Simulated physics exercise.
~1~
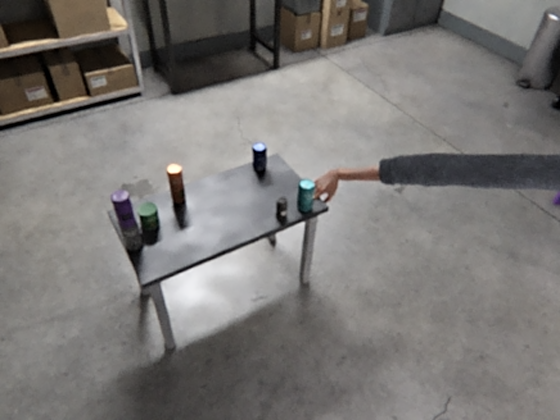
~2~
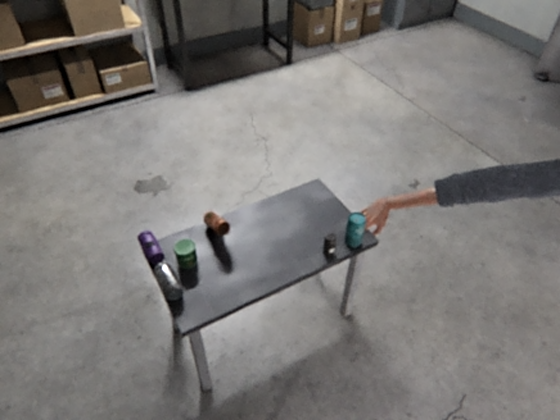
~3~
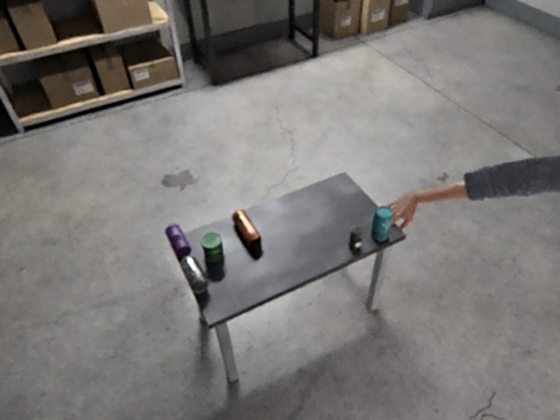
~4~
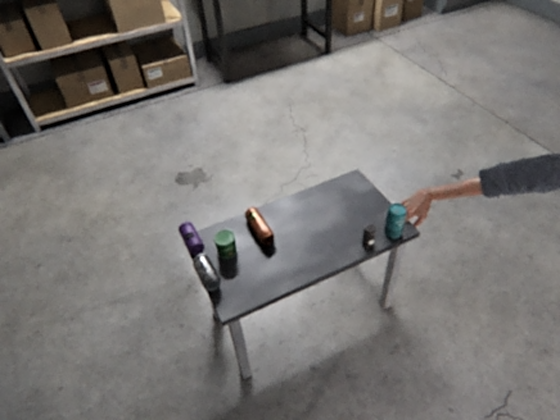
At first, a small dark table stands on a concrete floor with cans and jars on top, and a hand reaches in from the right beside the turquoise can. The table then shifts toward the viewer. The purple jar, grey can and orange can tip onto their sides, while the blue can disappears from the tabletop. After that, the orange can turns a little where it lies, and the view drifts slightly left. The hand stays at the table's right corner. By the end, the green tin, turquoise can and small black shaker still stand, with three others lying toppled on top.
